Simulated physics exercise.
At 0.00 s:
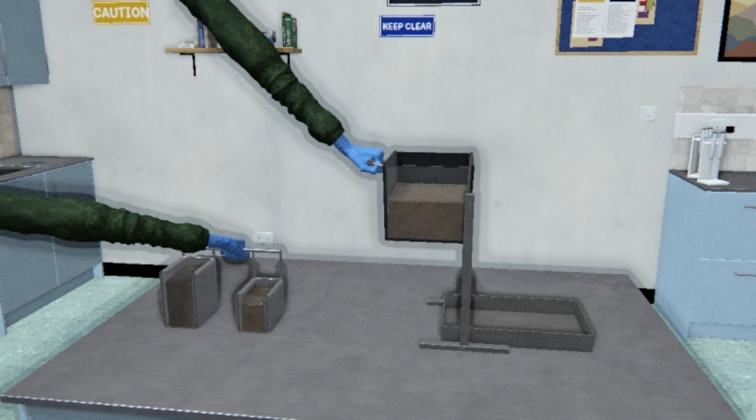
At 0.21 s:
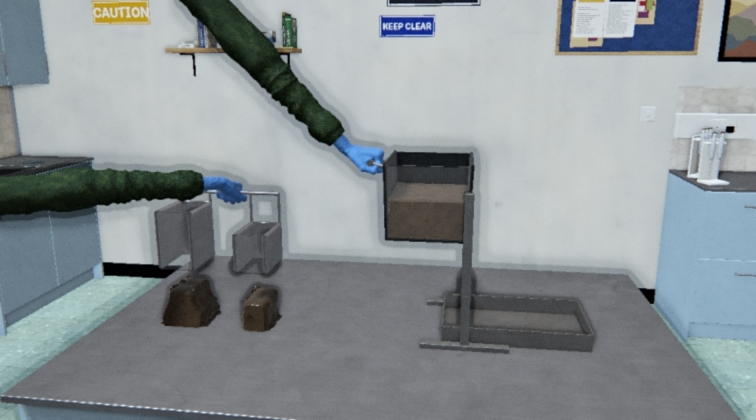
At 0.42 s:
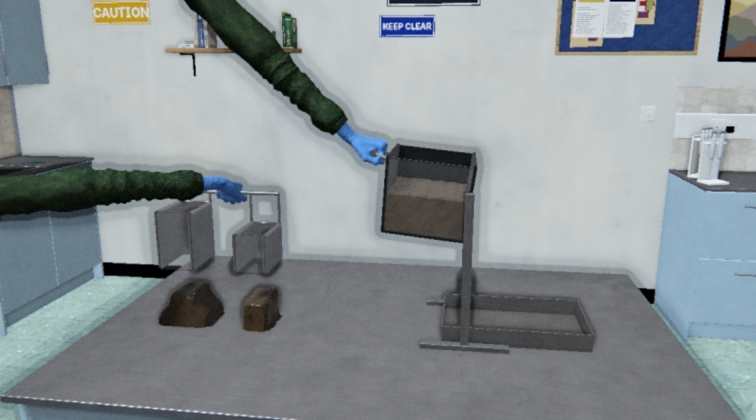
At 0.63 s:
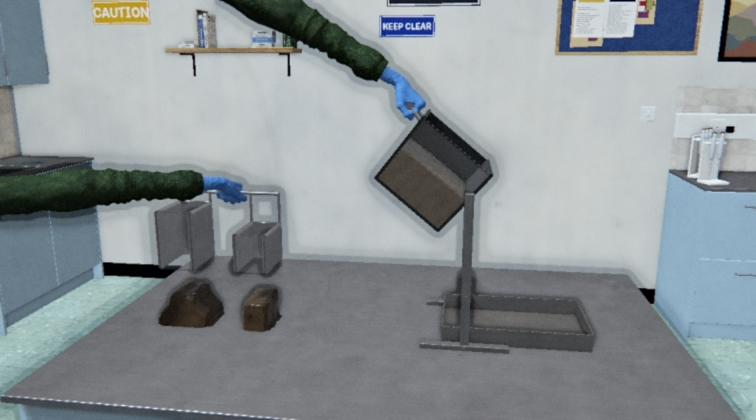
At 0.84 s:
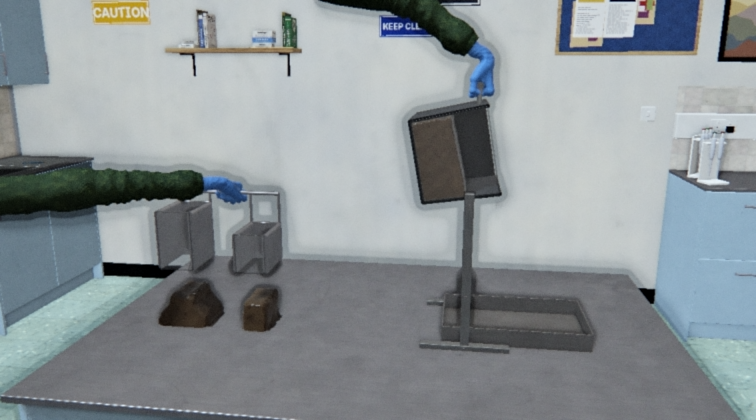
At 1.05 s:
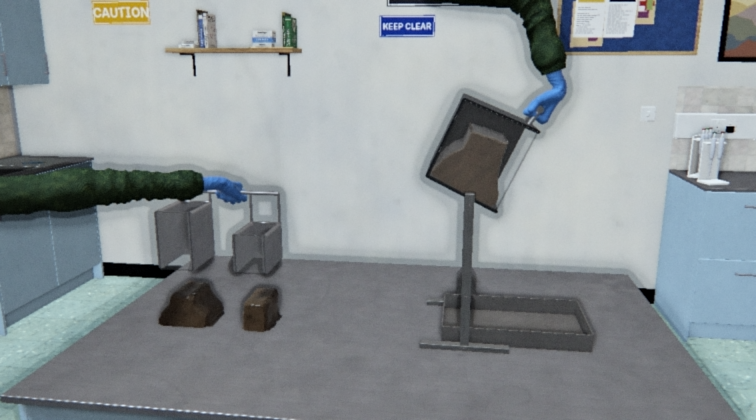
Two molds were lifted off brown mud blocks by a gloved hand, the left block slumping noticeably, while another gloved hand tipped a mud-filled tub rightward past upright, the mud inside shifting out of shape.
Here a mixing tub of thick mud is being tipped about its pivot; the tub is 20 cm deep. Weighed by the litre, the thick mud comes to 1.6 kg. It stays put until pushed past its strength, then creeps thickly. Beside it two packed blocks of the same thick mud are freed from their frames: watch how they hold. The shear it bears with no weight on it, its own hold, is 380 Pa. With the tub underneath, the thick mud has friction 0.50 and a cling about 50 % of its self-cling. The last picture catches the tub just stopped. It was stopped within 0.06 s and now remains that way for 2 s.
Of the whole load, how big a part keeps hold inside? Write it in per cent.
The part that keeps hold inside is about 0 %.
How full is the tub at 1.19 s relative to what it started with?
Close to 45 in a hundred.
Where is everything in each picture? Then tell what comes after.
Handle-side rim at (386, 165), tilt 0 degrees; top of the thick mud at (426, 201); blocks stand 14 cm, 9.1 cm (left to right), in the first frame.
Handle-side rim at (386, 165), tilt 0 degrees; top of the thick mud at (426, 201); blocks stand 11 cm, 8.9 cm (left to right), in the second frame.
Handle-side rim at (390, 157), tilt 6 degrees; top of the thick mud at (392, 193); blocks stand 9.9 cm, 8.8 cm (left to right), in the third frame.
Handle-side rim at (425, 119), tilt 39 degrees; top of the thick mud at (405, 151); blocks stand 9.9 cm, 8.8 cm (left to right), in the fourth frame.
Handle-side rim at (489, 108), tilt 80 degrees; top of the thick mud at (451, 119); blocks stand 9.9 cm, 8.8 cm (left to right), in the fifth frame.
Handle-side rim at (538, 134), tilt 114 degrees; top of the thick mud at (475, 133); blocks stand 9.9 cm, 8.8 cm (left to right), in the sixth frame.
After 1.19 s, the tub is at 115 degrees and holds 45 %.
After 1.36 s, the tub is at 115 degrees and holds 0 %.
After 1.53 s, the tub is at 115 degrees and holds 0 %.
After 1.70 s, the tub is at 115 degrees and holds 0 %.
After 3.05 s, at the end, the tub is at 115 degrees and holds 0 %.
